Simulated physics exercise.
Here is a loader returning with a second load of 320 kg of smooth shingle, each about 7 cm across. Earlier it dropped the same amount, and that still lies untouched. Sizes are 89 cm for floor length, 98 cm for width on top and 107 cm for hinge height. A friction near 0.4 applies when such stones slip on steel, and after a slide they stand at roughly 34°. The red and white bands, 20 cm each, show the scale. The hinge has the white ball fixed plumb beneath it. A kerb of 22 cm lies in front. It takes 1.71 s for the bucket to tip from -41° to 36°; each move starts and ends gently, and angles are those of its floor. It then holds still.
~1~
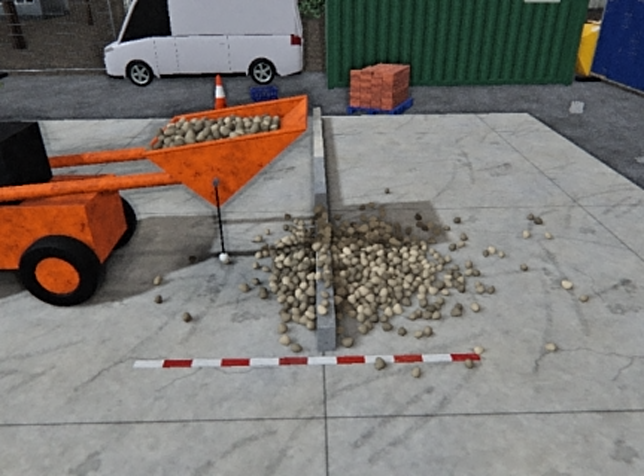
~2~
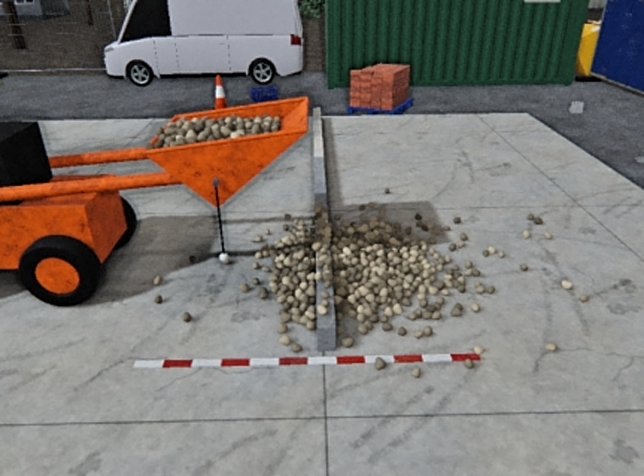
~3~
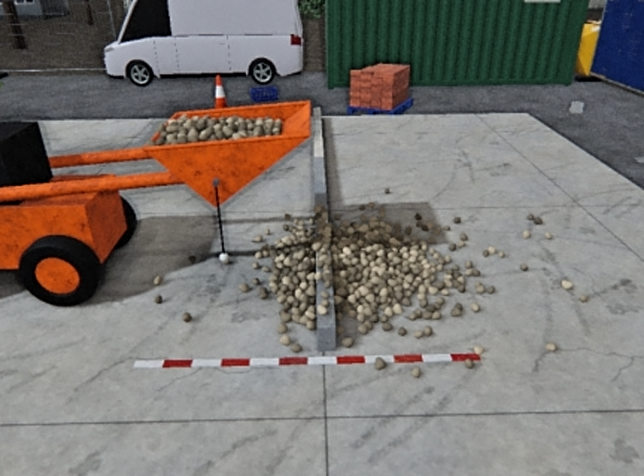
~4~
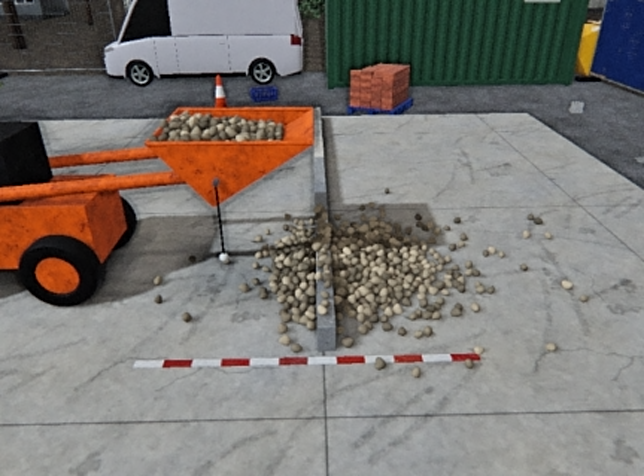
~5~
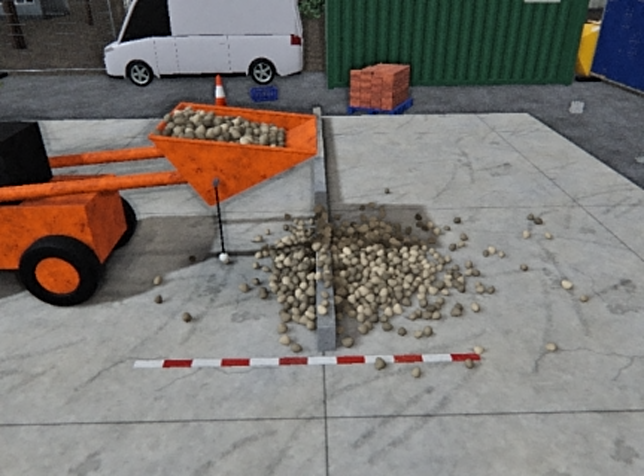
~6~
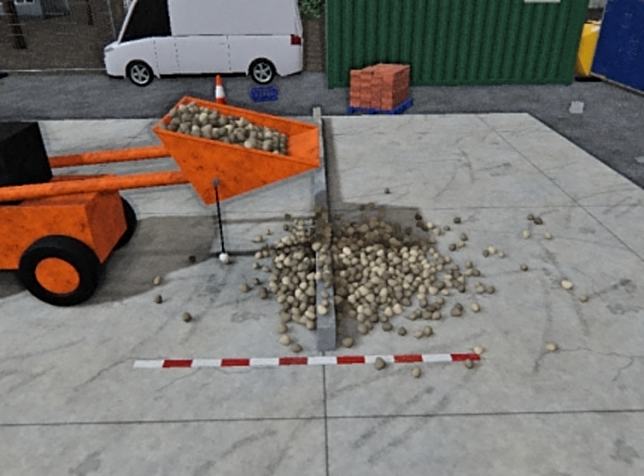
An orange loader's raised bucket, filled with rounded stones, slowly tilted forward, its right edge lowering toward the top of a grey kerb, while the scattered pile of stones around the kerb stayed still.
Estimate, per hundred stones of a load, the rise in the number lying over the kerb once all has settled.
Roughly 70 more per hundred.
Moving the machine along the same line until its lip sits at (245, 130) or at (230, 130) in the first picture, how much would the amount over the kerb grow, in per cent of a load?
Around 0 percent, then around 0 percent.
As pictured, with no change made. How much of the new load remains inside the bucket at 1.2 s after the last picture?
Some 35 percent, roughly.
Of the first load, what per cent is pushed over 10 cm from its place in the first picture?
Close to 15 in a hundred of them.
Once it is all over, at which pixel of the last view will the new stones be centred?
Near (351, 254).
Then, 0.7 s after the last picture the floor is at 24°; in per cent of one load, 99 in the bucket, 33 on this side of the kerb, 69 over the kerb; the foremost stones are at (539, 249).
Then, 1.2 s after the last picture the floor is at 36°; in per cent of one load, 33 in the bucket, 68 on this side of the kerb, 99 over the kerb; the foremost stones are at (539, 249).
Then, 1.6 s after the last picture the floor is at 36°; in per cent of one load, 3 in the bucket, 70 on this side of the kerb, 128 over the kerb; the foremost stones are at (539, 249).
Then, 4.1 s after the last picture the floor is at 36°; in per cent of one load, 0 in the bucket, 62 on this side of the kerb, 139 over the kerb; the foremost stones are at (540, 249). Net gain over the kerb, 70.
